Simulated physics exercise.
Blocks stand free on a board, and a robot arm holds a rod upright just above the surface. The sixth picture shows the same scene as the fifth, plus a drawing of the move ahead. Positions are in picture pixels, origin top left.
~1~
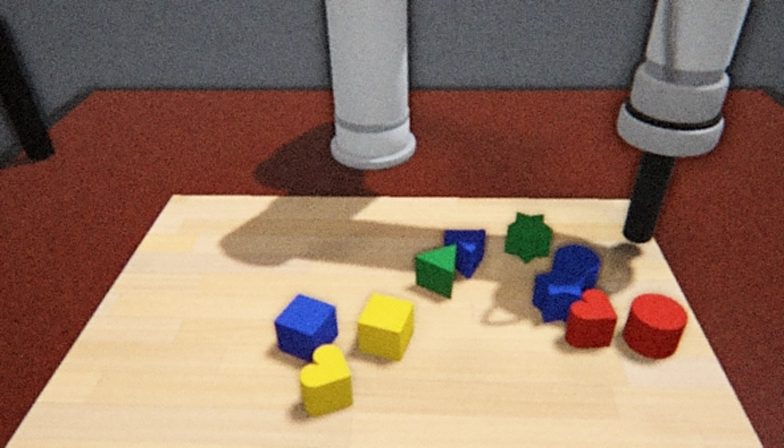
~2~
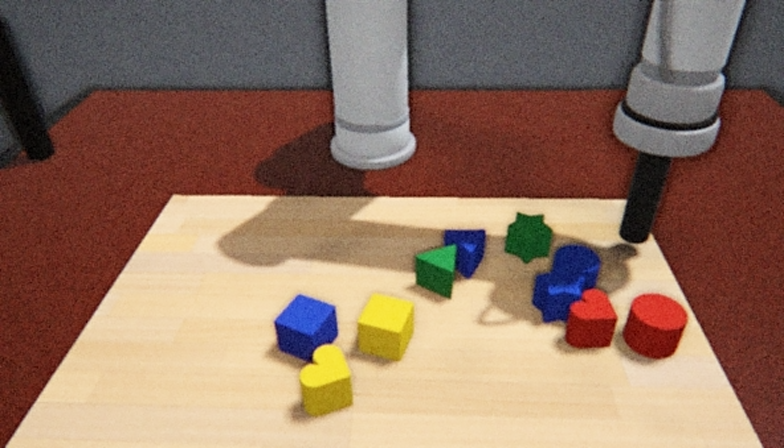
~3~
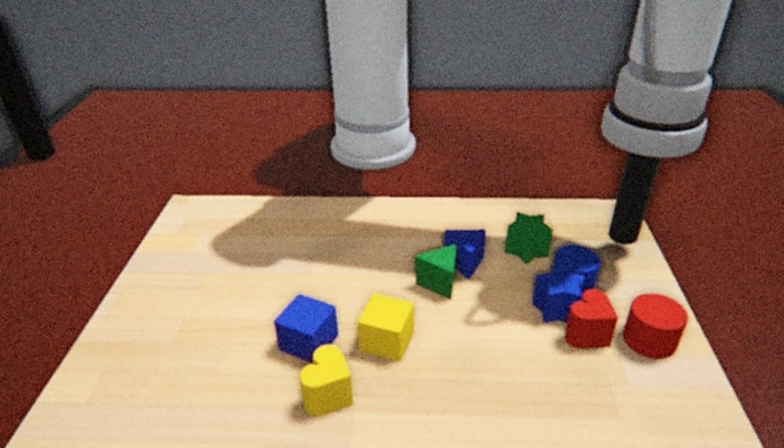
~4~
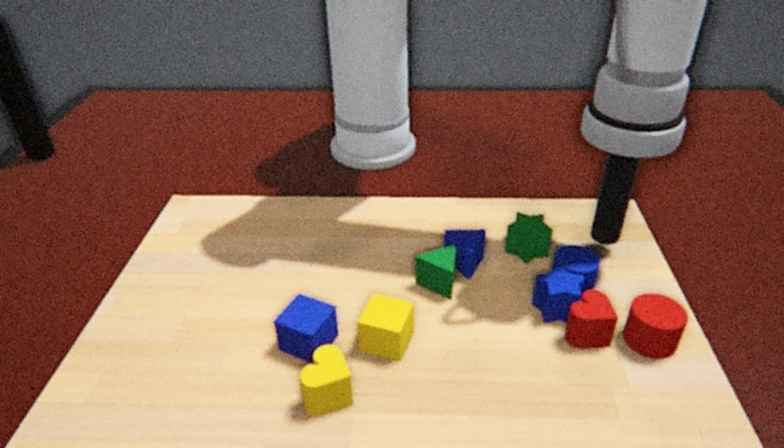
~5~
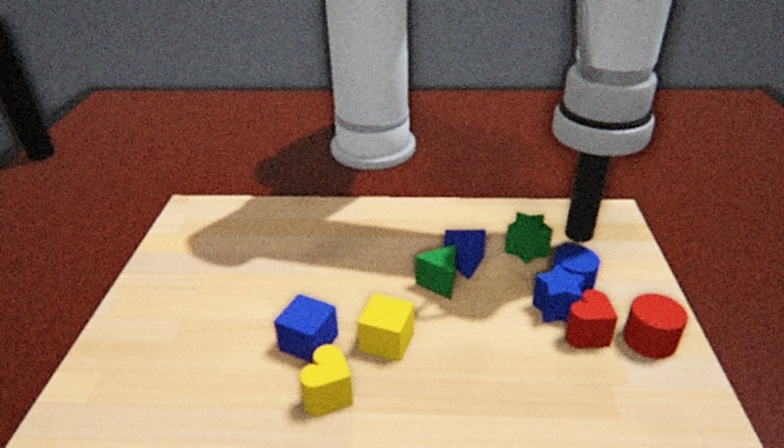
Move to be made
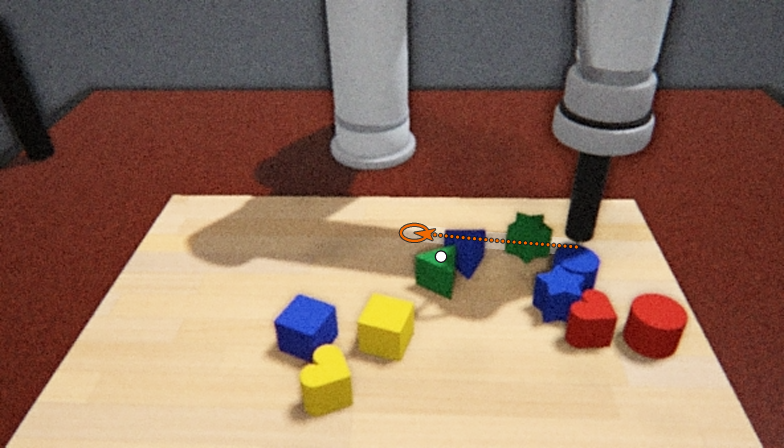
Robot arm holding a black rod upright, moving slowly left along the board's far edge while the colourful blocks stay still.
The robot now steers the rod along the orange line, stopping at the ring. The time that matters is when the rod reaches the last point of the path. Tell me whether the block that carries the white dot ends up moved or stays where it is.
My prediction: It moves.
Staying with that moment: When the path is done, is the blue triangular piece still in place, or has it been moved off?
It is carried off its spot.
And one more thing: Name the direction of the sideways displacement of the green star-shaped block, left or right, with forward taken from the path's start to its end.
Well, taking the path from its start to its end as straight ahead, the green star-shaped block moves to the left.
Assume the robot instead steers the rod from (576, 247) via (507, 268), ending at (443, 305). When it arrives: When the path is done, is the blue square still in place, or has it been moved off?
Stays where it is.
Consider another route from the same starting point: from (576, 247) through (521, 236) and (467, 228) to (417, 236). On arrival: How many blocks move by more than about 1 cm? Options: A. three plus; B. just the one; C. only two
Choice B: Just the one.
Drawn move, in a line from (576, 247) to (414, 233); the dot is on the green triangular piece.
What follows on the original path. One third of the way, rod at (522, 231); green star-shaped block at (501, 225), turned 30° anticlockwise.
Two thirds of the way, rod at (467, 227); green triangular piece at (433, 265); blue triangular piece at (444, 244), turned 60° anticlockwise; green star-shaped block at (462, 227), turned 65° anticlockwise.
At the end, rod at (414, 222); green triangular piece at (434, 266); blue triangular piece at (442, 247), turned 75° anticlockwise; green star-shaped block at (450, 225), turned 90° anticlockwise; blue circular block still.
